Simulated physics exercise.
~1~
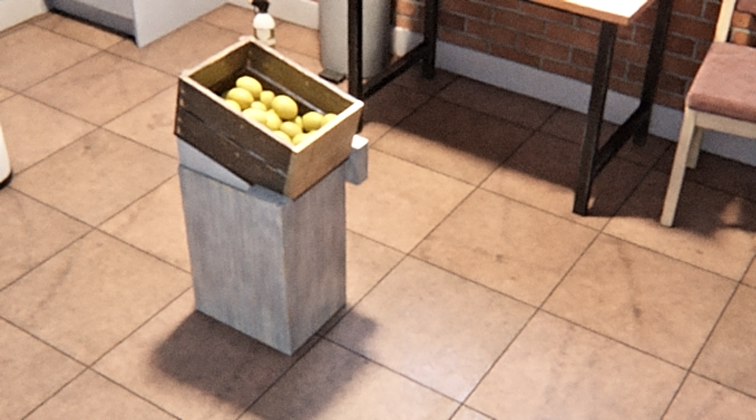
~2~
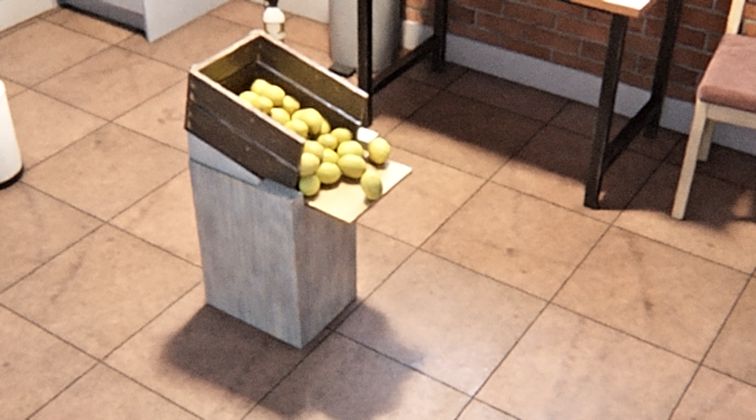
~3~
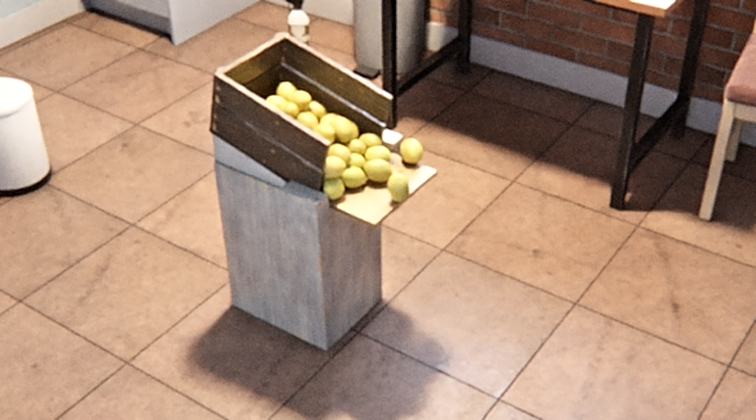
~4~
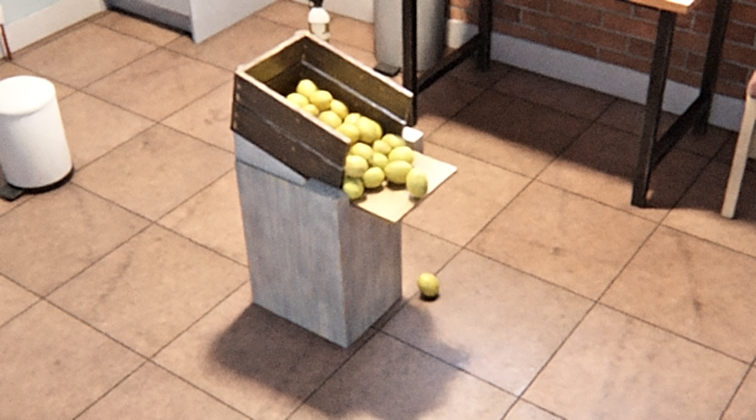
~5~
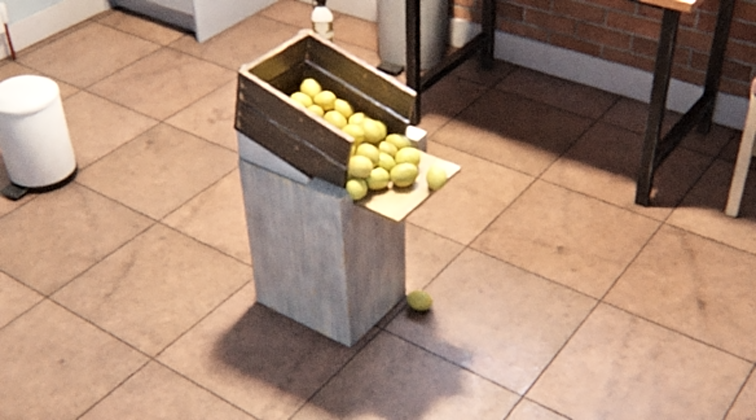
A dark wooden box of yellow-green lemons sits tilted on a grey pedestal in a room with tan floor tiles, seen from above at an angle. A dark-legged table and a chair with a reddish seat stand by a brick wall at right. The panel at the box's low right end swings down into a pale ledge, and lemons roll out onto it and bunch up. As the view shifts left, a white bin appears. One lemon drops to the floor and ends near the pedestal's base, while the rest stay heaped in the box and on the ledge.
